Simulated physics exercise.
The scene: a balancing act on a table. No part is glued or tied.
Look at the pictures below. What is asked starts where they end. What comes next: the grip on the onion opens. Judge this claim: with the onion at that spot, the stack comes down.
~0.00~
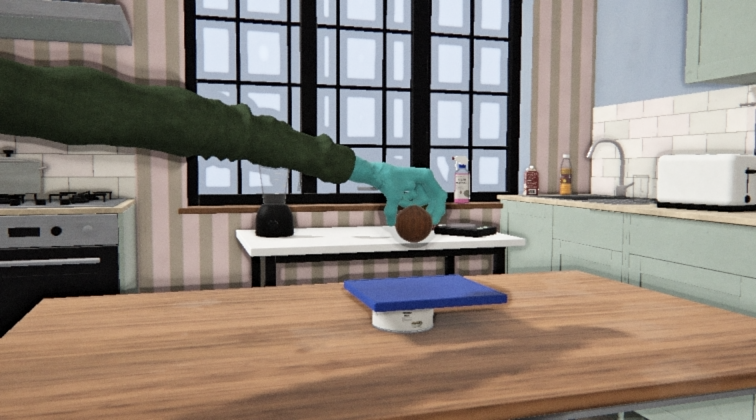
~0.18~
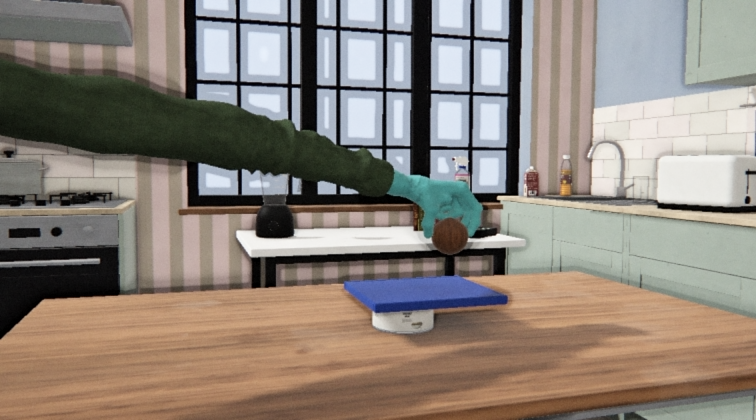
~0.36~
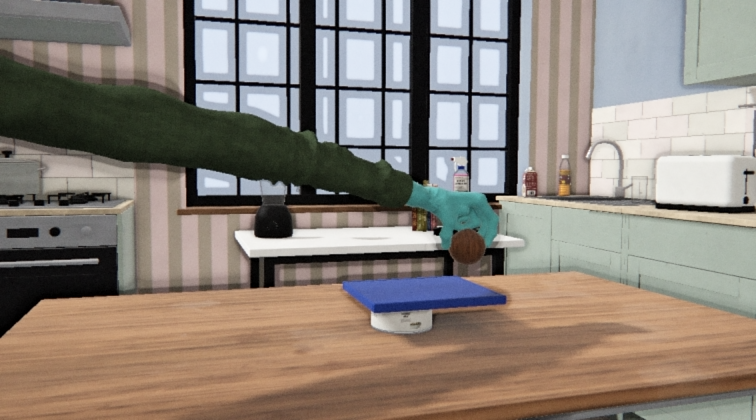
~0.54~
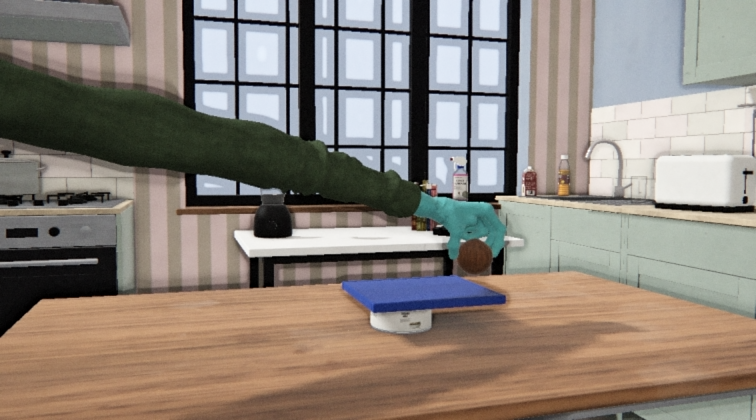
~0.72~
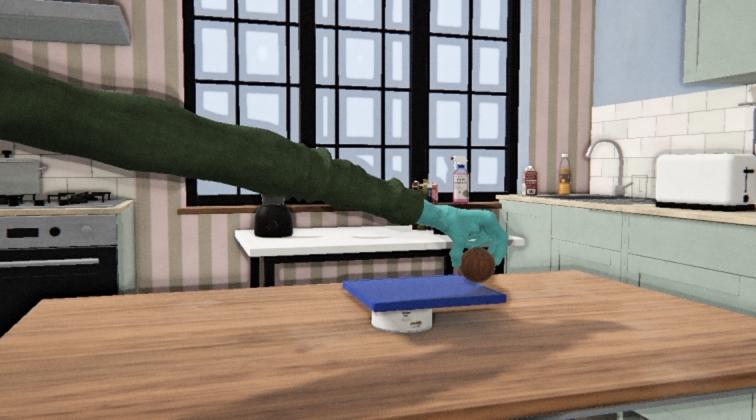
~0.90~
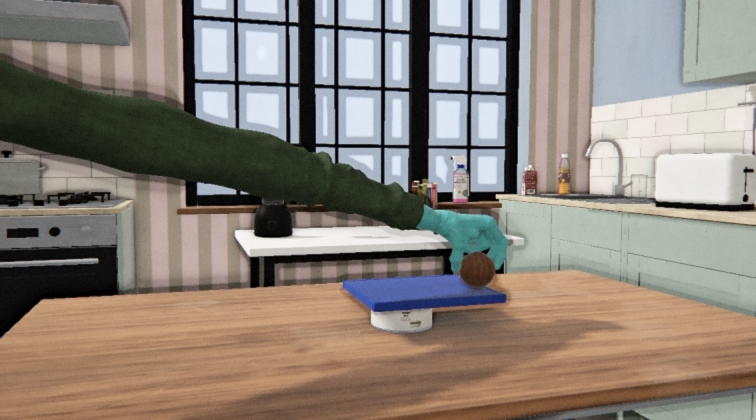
The stack is going to be upset.
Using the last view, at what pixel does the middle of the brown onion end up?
I'd say around (509, 305) in the last view.
By 1.30 s, brown onion now fallen; blue lid tilted by 31°.
By 1.70 s, things are still on the move.
When it is over (3.5 s), fallen, brown onion; the other 2 as before. End places, in pixels of the last picture, brown onion near (509, 305). The stack comes apart.
